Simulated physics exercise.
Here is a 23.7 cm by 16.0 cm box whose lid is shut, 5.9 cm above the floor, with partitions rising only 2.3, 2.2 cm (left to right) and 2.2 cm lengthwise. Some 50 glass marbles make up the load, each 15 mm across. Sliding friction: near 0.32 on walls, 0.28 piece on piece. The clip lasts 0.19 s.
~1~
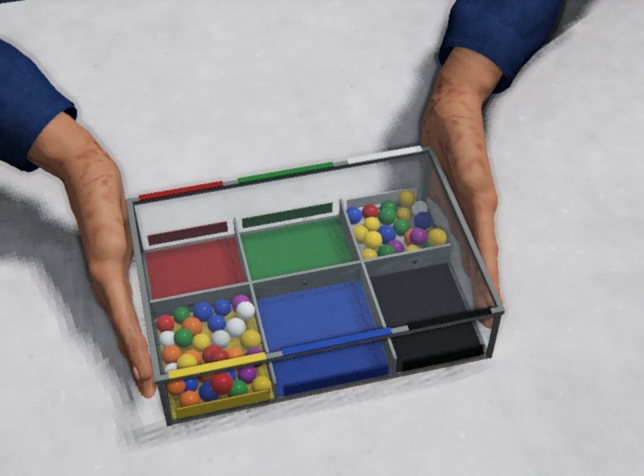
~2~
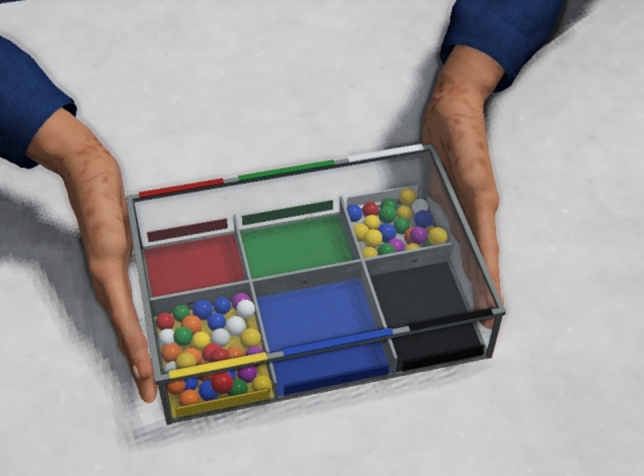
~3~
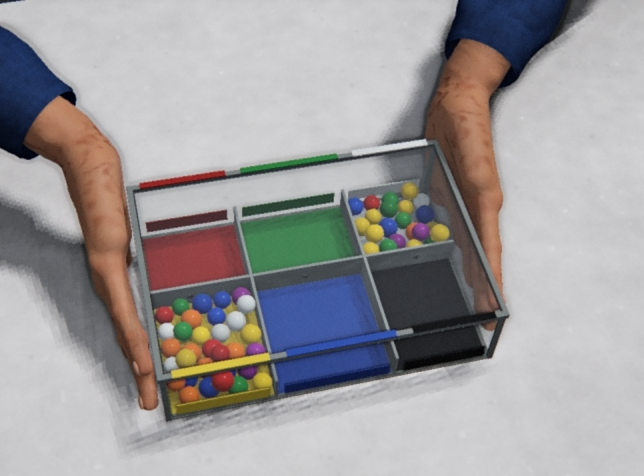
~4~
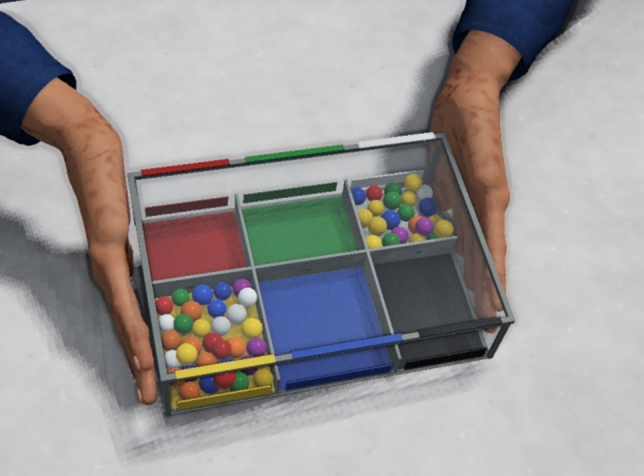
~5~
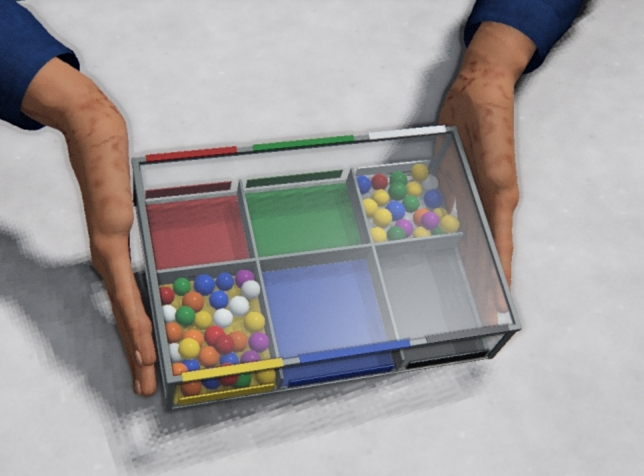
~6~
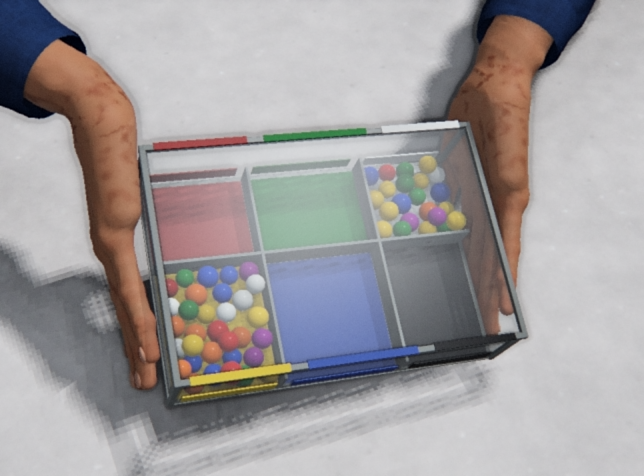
On a pale surface, two hands lifting and tilting a clear-lidded compartment box, its colourful balls staying in two of six sections.
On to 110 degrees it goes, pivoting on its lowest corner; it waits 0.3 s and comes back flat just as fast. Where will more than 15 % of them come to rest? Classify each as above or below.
Classification: Red compartment below, blue compartment above, green compartment below, yellow compartment below, white compartment below, black compartment above.
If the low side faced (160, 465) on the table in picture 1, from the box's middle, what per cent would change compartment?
Roughly 40 % of the pieces.
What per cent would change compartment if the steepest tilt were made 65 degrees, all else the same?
Result: Some 15 %.
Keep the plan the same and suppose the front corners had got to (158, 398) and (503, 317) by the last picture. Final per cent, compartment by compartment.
Result - red: 0 %; blue: 35 %; green: 0 %; yellow: 65 %; white: 0 %; black: 5 %.
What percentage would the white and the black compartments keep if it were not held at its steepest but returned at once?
Result - white: 0 %; black: 55 %.
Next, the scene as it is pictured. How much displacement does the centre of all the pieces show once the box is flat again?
I'd put the distance at roughly 7.5 cm.
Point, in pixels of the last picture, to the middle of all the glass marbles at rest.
I'd put it at about (403, 327).
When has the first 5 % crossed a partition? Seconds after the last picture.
Reading: T about 0.45 s.
Then, 0.76 s after the last picture, tilt 110 degrees; blue 25 %, yellow 25 %, black 50 %.
Then, 1.27 s after the last picture, tilt 59 degrees; blue 30 %, yellow 5 %, black 65 %.
Then, 1.84 s after the last picture, tilt 0 degrees; blue 30 %, yellow 5 %, black 65 %.
In the end, red 0 %, blue 30 %, green 0 %, yellow 5 %, white 0 %, black 65 %.
